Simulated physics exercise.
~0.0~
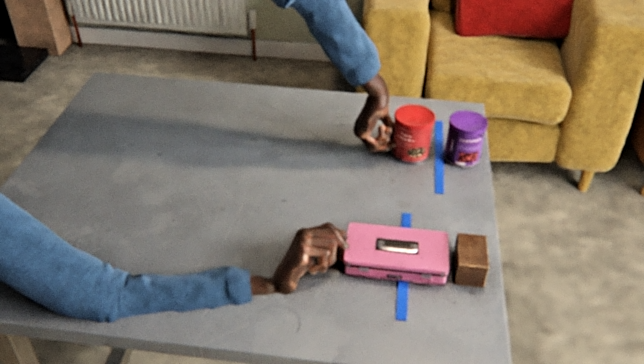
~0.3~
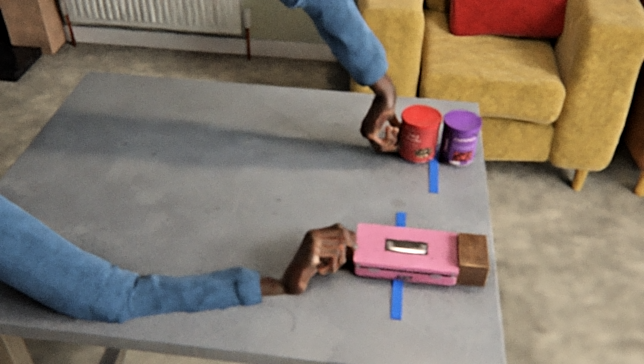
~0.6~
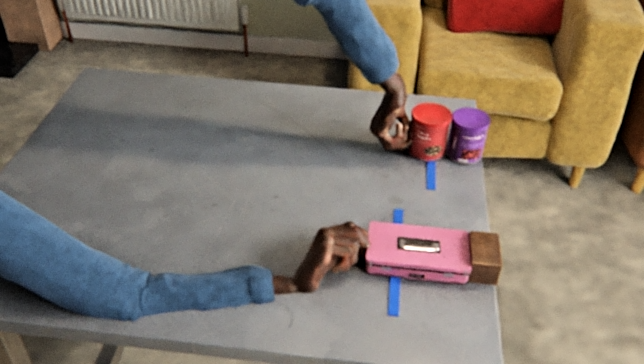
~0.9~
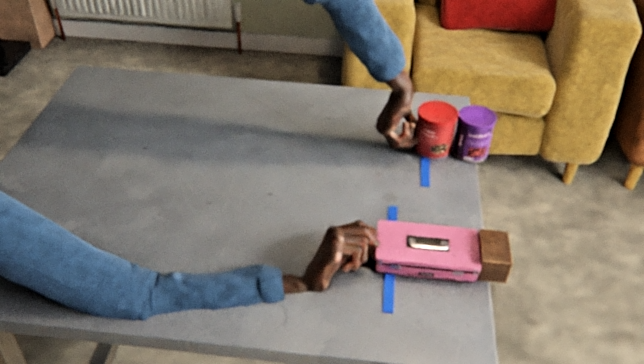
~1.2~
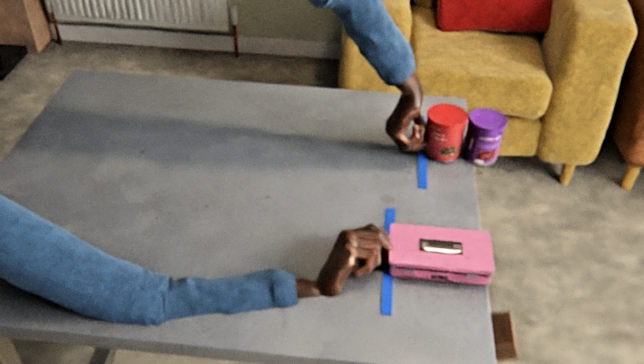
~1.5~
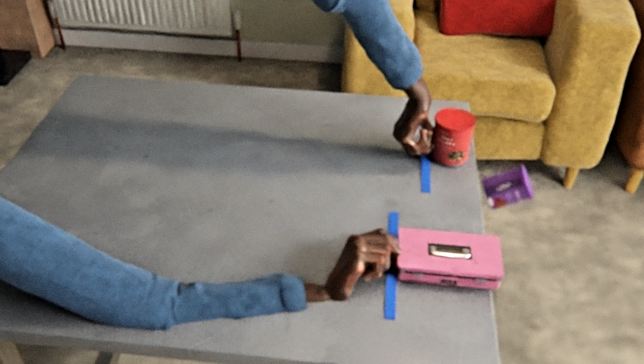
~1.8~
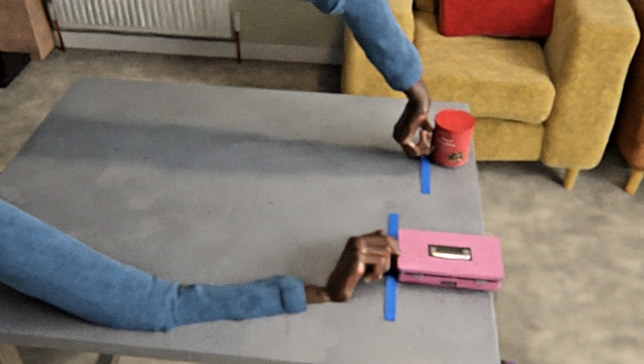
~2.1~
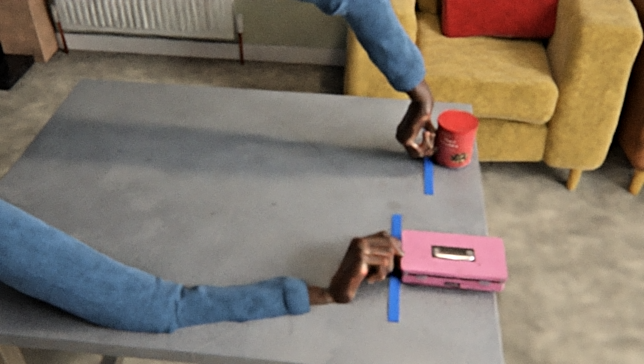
In the video, two hands slide a red pot and a pink case rightward across a gray table, pushing a purple pot and brown block off the edge, the block dropping first. The hands stop near blue tape marks, with the red pot and case still on the table.
